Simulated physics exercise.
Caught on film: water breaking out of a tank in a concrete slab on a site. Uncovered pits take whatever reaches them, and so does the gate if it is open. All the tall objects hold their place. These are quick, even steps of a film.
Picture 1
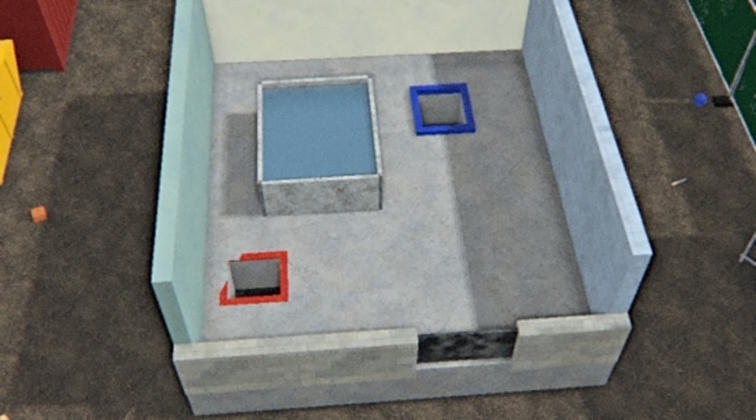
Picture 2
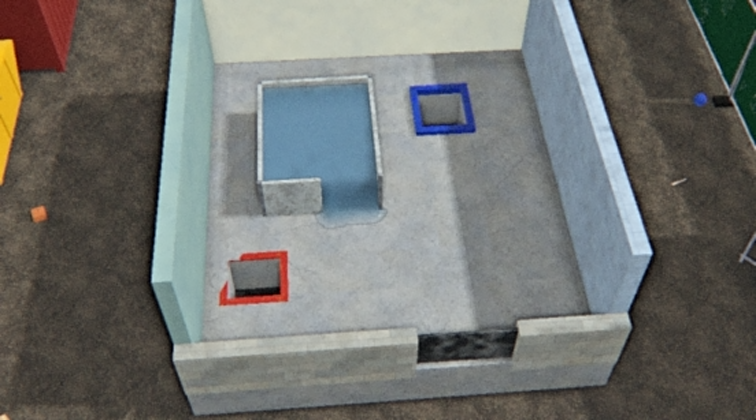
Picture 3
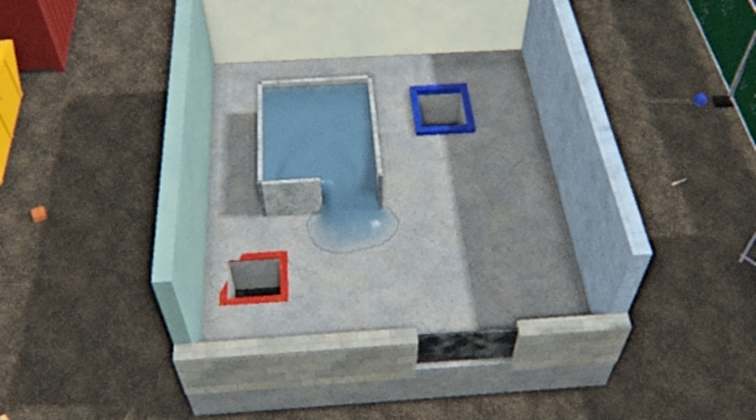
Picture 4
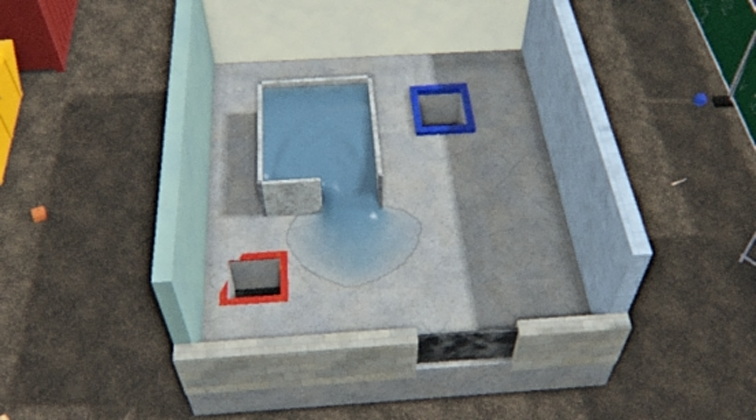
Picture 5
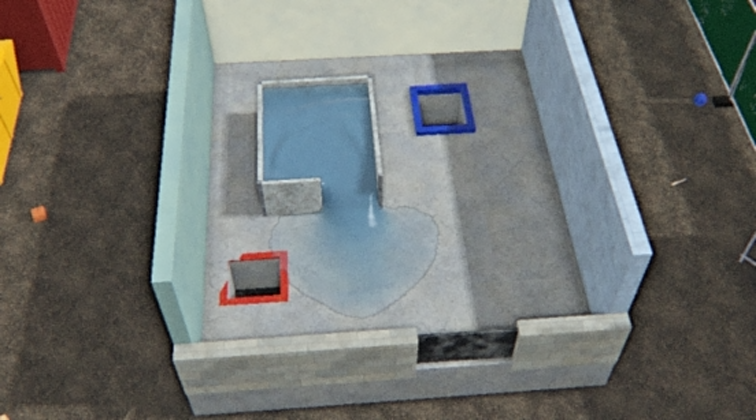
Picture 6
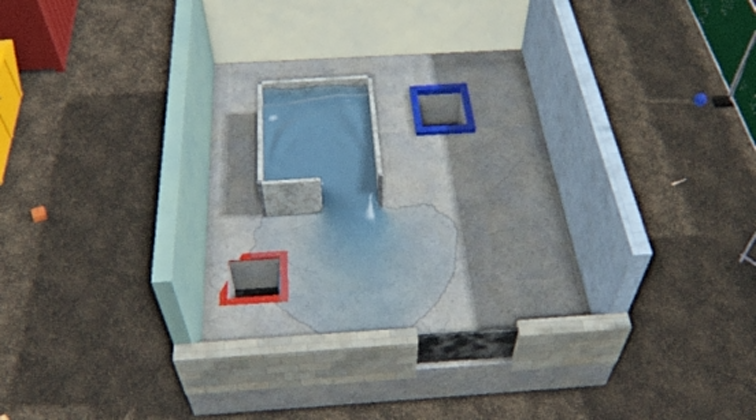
Water tank on a walled concrete slab opening at its front wall, water pouring out and spreading across the floor around a red-framed hole.
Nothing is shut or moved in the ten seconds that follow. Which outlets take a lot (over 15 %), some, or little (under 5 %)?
In the end: The gate takes less than 5 %; the blue pit takes less than 5 %; the red pit takes more than 15 %.
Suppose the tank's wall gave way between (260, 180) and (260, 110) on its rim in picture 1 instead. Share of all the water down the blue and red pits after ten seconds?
Roughly, in per cent: Blue 2, red 30.
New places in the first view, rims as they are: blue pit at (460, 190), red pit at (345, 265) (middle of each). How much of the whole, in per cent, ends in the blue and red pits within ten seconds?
Roughly, in per cent: Blue 0, red 55.
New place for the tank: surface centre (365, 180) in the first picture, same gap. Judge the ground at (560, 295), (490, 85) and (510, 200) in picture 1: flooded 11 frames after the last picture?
One after the other: Flooded, no water, dry.
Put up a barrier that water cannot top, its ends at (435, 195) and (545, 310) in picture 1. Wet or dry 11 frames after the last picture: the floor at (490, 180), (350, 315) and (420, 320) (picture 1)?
In turn: Not flooded, awash, flooded.
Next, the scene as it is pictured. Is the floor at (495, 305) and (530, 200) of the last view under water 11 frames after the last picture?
As listed: Covered, no water.
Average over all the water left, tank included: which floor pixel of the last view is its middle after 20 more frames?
At about (371, 237).
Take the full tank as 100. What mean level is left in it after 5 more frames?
About 70 per cent.
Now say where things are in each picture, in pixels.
The first picture shows still water in the water tank at (318, 130).
In the second picture, the front is at (321, 220), out from the gap at (350, 199).
In the third picture, water pours out at (350, 200) and has run to (338, 249).
In the fourth picture, the front is at (344, 281), out from the gap at (350, 200).
In the fifth picture, water pours out at (350, 200) and has run to (374, 310).
In the sixth picture, water pours out at (350, 199) and has run to a hidden place.
A moment on, water covers 30 % of the floor; the gate 0 %, the blue pit 0 %, the red pit 1 %.
Next, water covers 35 % of the floor; the gate 0 %, the blue pit 0 %, the red pit 1 %.
Then, water covers 50 % of the floor; the gate 0 %, the blue pit 0 %, the red pit 4 %.
Later, water covers 80 % of the floor; the gate 0 %, the blue pit 0 %, the red pit 12 %.
In the end, water covers 95 % of the floor; the gate 0 %, the blue pit 0 %, the red pit 19 %.
